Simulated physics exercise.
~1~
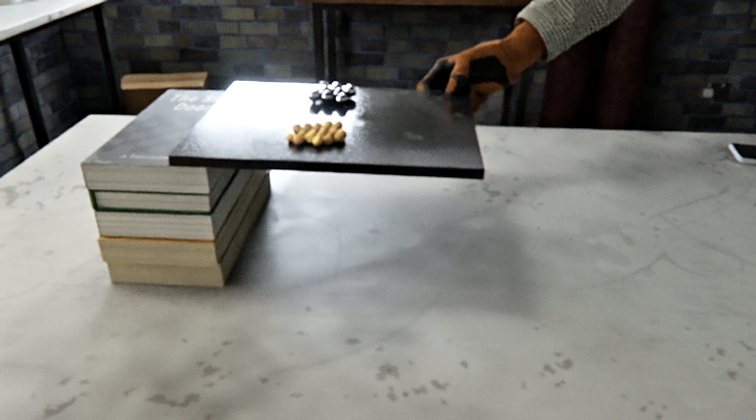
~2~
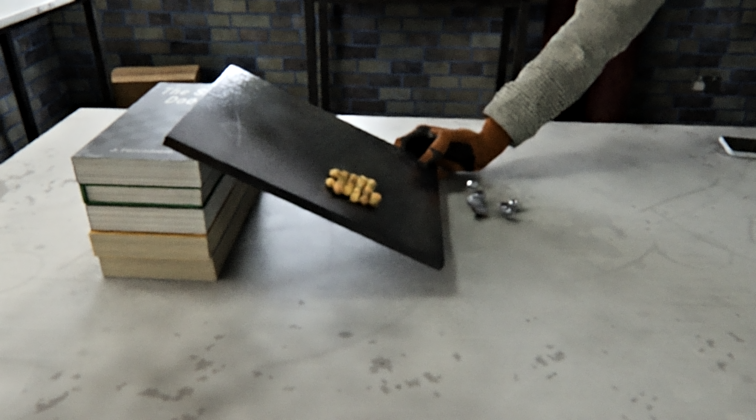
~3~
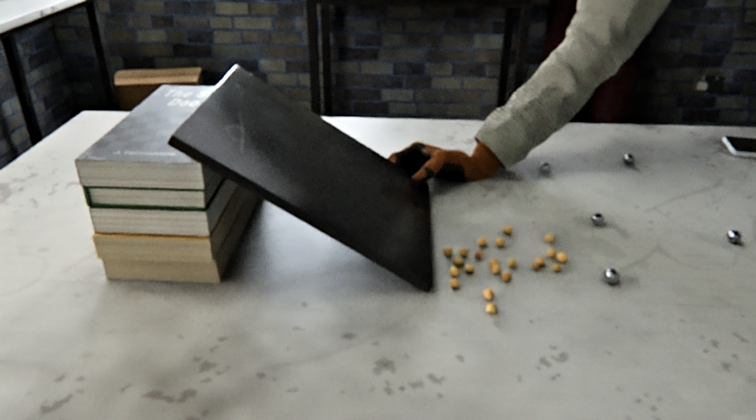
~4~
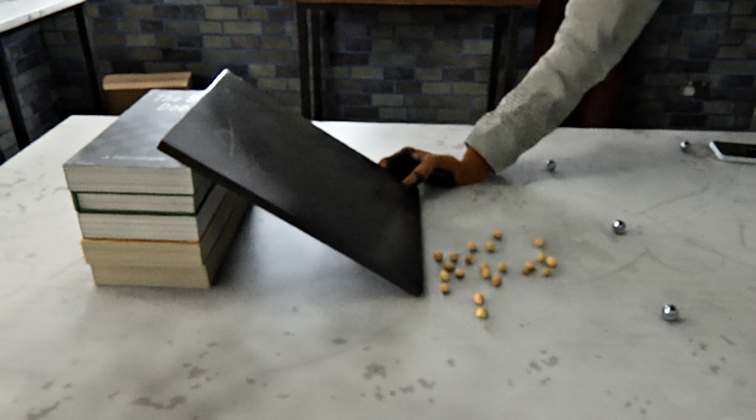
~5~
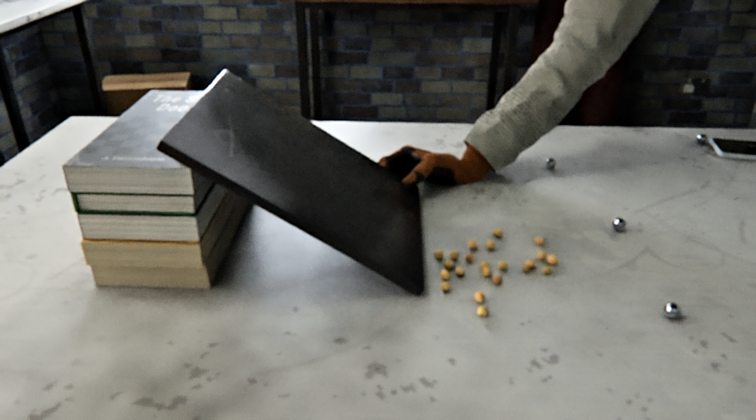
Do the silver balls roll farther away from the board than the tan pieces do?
Yes, the silver balls travel farther out to the right, while the tan pieces stay scattered close to the foot of the board.
On a pale marbled table in front of a dark brick wall, seen from slightly above, a dark board rests on a stack of books at the left while a hand holds its right end. Two small clusters sit on the board, shiny silver balls at the back and tan, rounded pieces nearer the viewer. The hand lowers its end, and the silver balls leave the board first. As the board comes to rest steeply on the table, the tan pieces tumble off too. They end scattered near its foot, while the silver balls still in view lie spread farther right.
